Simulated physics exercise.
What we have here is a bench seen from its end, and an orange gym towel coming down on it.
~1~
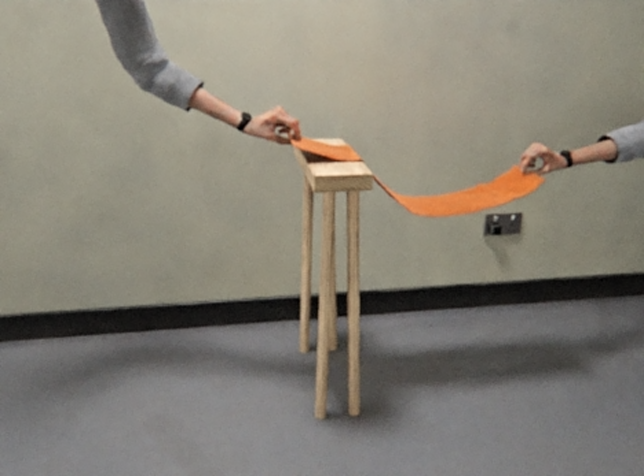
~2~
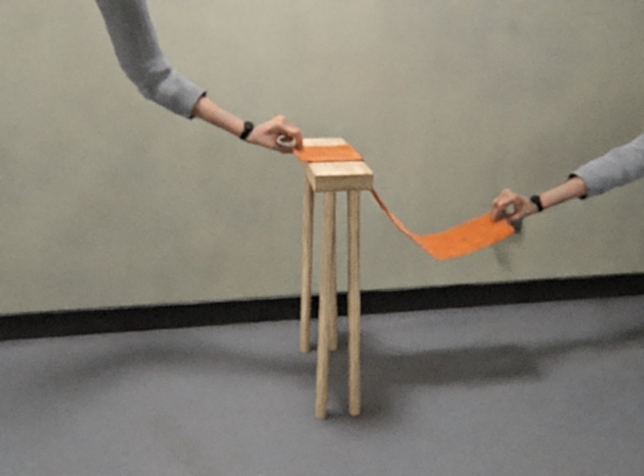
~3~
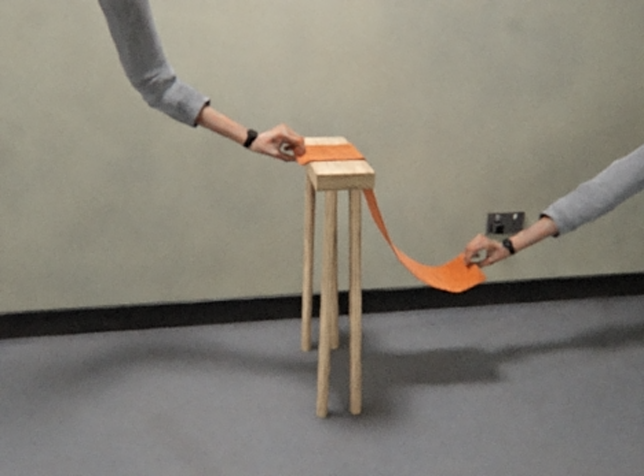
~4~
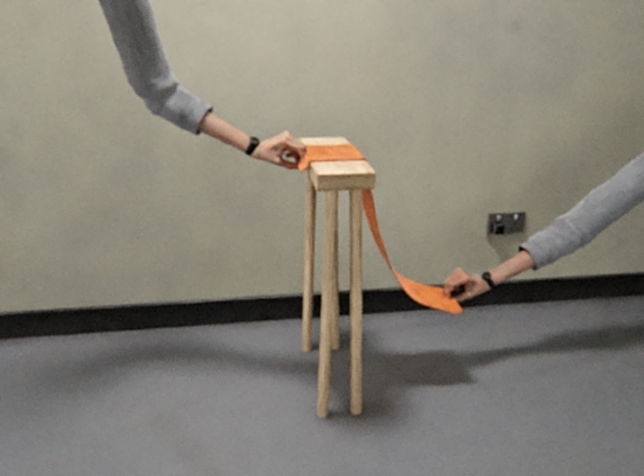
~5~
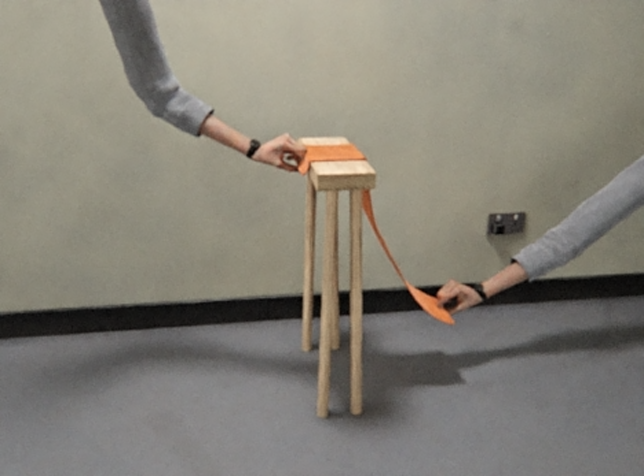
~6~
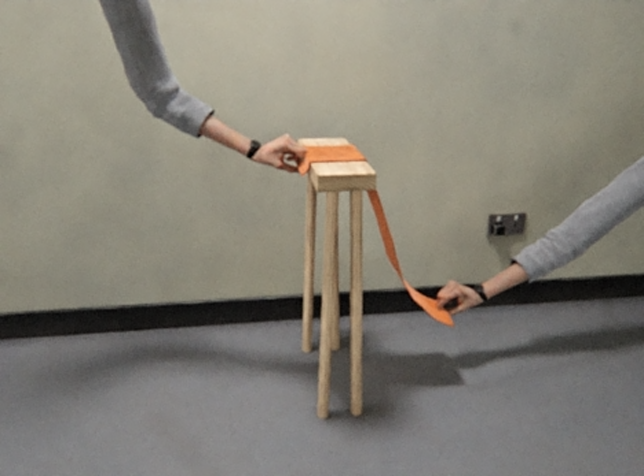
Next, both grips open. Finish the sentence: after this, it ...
After this, it comes off on the right.
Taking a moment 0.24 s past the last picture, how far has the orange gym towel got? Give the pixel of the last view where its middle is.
Predicted position: Roughly (379, 256).
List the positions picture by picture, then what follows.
Left end (299, 148); right end (541, 183); top of the bench (344, 178), in the first picture.
Left end (301, 160); right end (511, 234), in the second picture.
Left end (305, 164); right end (483, 281); top of the bench (346, 177), in the third picture.
Left end (305, 169); right end (458, 314), in the fourth picture.
Left end (306, 172); right end (451, 324), in the fifth picture.
Left end (306, 173); right end (451, 326); far more of it on the right, in the sixth picture.
Then, 0.24 s later than the last view, gym towel sliding right.
Then, 0.44 s later than the last view, gym towel clear of the top and falling near (380, 345).
Then, 0.66 s later than the last view, gym towel in a heap on the floor near (380, 373).
Finally, gym towel in a heap on the floor near (381, 374). The orange gym towel is pulled rightwards.
